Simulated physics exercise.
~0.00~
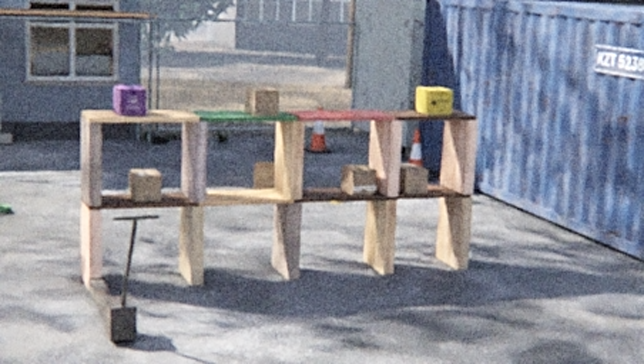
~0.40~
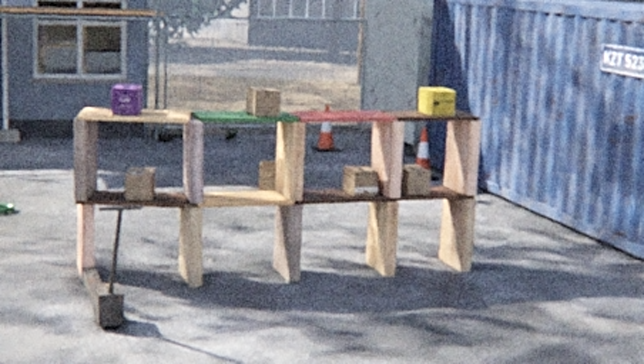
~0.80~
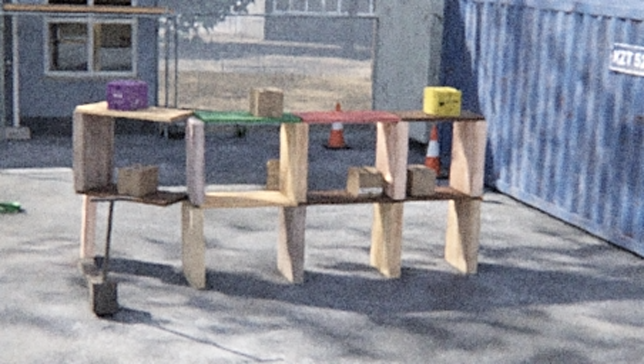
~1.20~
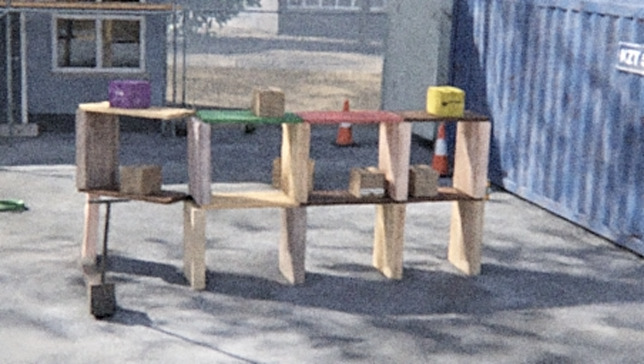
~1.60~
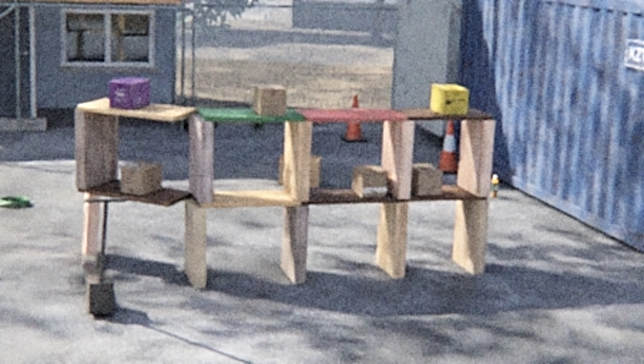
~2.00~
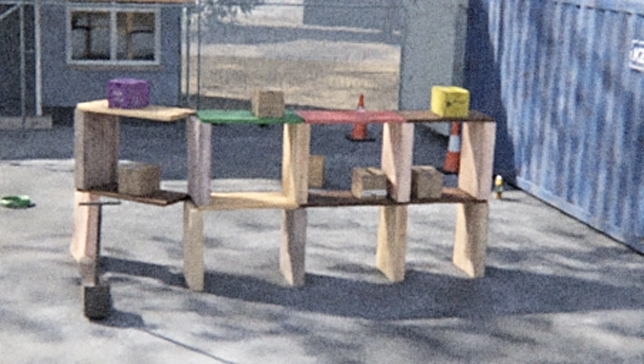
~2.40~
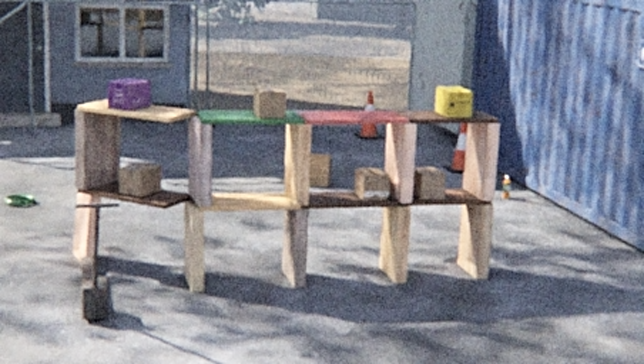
A narrow jack with a dark block at its foot pushes at the base of the leftmost upright of a two-tier shelf of boards and timber slabs, standing on sunlit grey paving. The view, from the front, drifts slightly sideways, with a blue container at right and a grey building behind. A purple carton sits top left, a yellow one top right, with green and red boards between and brown blocks around them. The left end shifts and tilts slightly, the purple carton moving with it. Nothing falls, and the green board stays up.
